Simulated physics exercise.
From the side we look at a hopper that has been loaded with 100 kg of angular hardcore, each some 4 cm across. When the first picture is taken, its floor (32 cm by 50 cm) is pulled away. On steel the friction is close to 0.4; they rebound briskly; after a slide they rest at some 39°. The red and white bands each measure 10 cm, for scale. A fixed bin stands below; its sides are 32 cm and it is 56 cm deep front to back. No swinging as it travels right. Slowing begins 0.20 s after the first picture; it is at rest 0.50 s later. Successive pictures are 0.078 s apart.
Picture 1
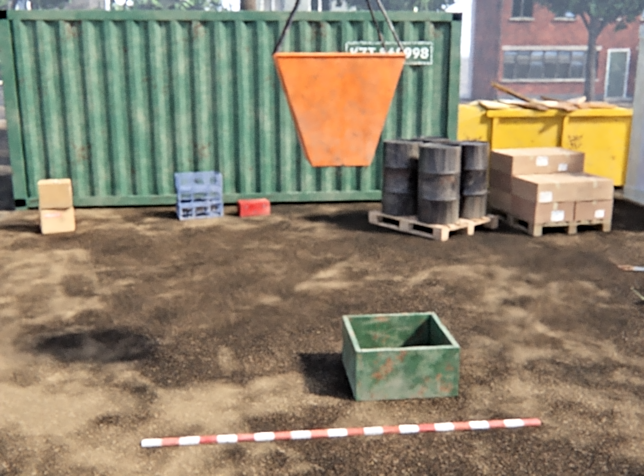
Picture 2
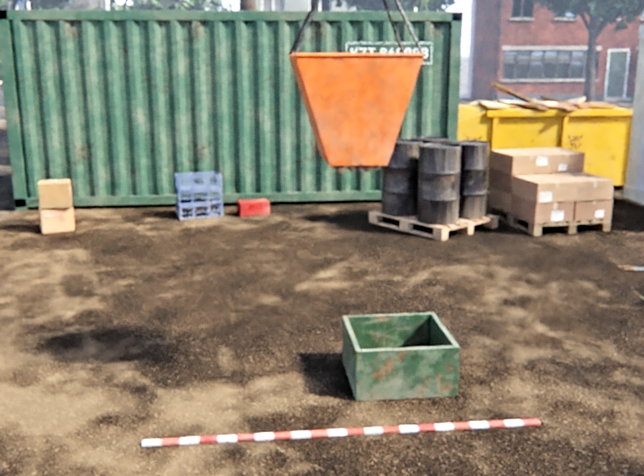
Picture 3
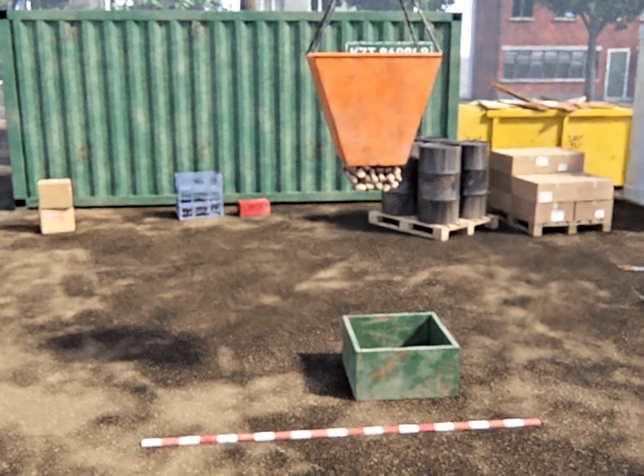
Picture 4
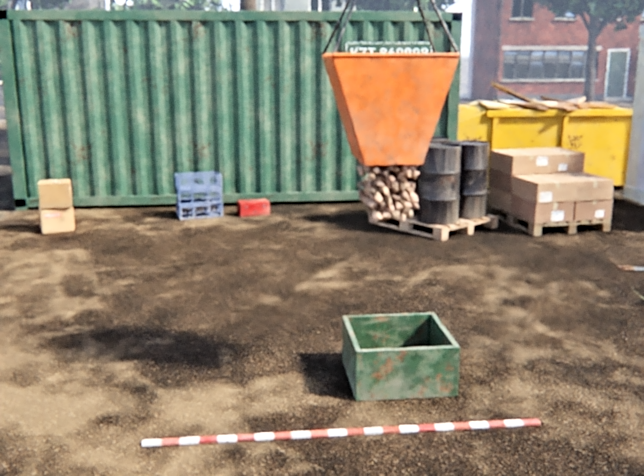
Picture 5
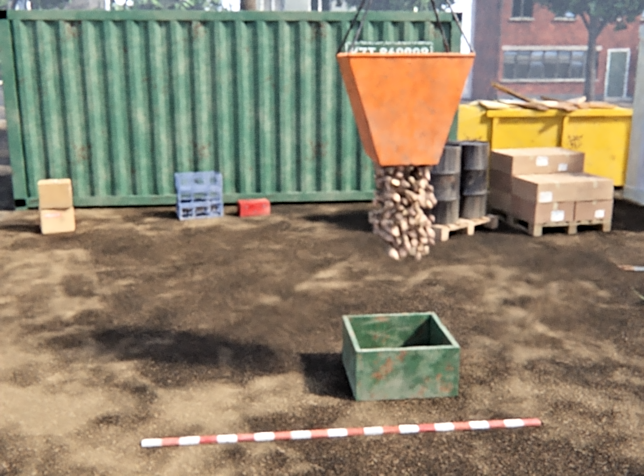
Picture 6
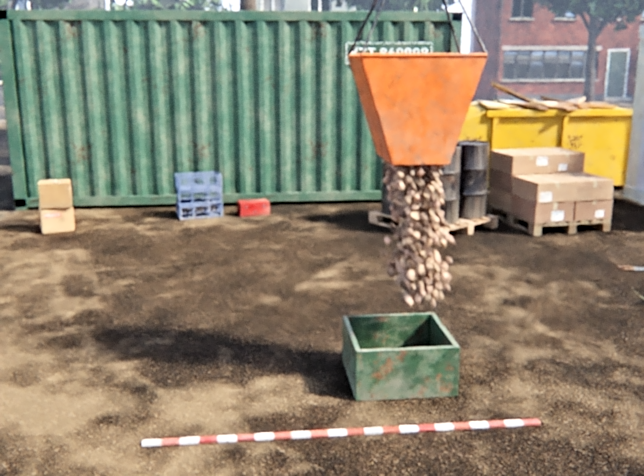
An orange hopper hanging from cables moved steadily right in front of a green container, and stones began pouring from its bottom, the stream stretching lower above the yard near an open green box.
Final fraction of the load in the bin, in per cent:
About 35 per cent.
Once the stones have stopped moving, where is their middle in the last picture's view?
Centre at rest: Around (465, 367).
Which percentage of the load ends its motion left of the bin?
I'd say close to 0 per cent.
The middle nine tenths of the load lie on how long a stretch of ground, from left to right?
The stretch is roughly 140 cm long.
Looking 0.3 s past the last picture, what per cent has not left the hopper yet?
Around 0 per cent is yet inside.
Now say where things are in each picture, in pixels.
The outlet is at (341, 157); nothing has dropped yet, in the first frame.
The outlet is at (359, 156); 6 % is out, in the second frame.
The outlet is at (377, 156); 20 % is out, the lowest stones still above the rim at (371, 183), 126 cm up, in the third frame.
The outlet is at (394, 156); 38 % is out, the lowest stones still above the rim at (387, 211), 108 cm up, in the fourth frame.
The outlet is at (409, 156); 58 % is out, the lowest stones still above the rim at (402, 249), 84 cm up, in the fifth frame.
The outlet is at (421, 155); 79 % is out, the lowest stones still above the rim at (414, 294), 54 cm up, in the sixth frame.
Then, 0.3 s after the last picture, 0 % in the hopper, 36 % falling or lying in the bin, 64 % falling or lying beside or right of the bin; the stones farthest right are at (526, 369).
Then, 0.7 s after the last picture, 0 % in the hopper, 35 % falling or lying in the bin, 65 % falling or lying beside or right of the bin.
Then, 1.3 s after the last picture, 0 % in the hopper, 35 % falling or lying in the bin, 65 % falling or lying beside or right of the bin.
Then, 2.2 s after the last picture, 0 % in the hopper, 35 % falling or lying in the bin, 65 % falling or lying beside or right of the bin.
Then, 4.1 s after the last picture, 0 % in the hopper, 35 % in the bin, 65 % beside or right of the bin.
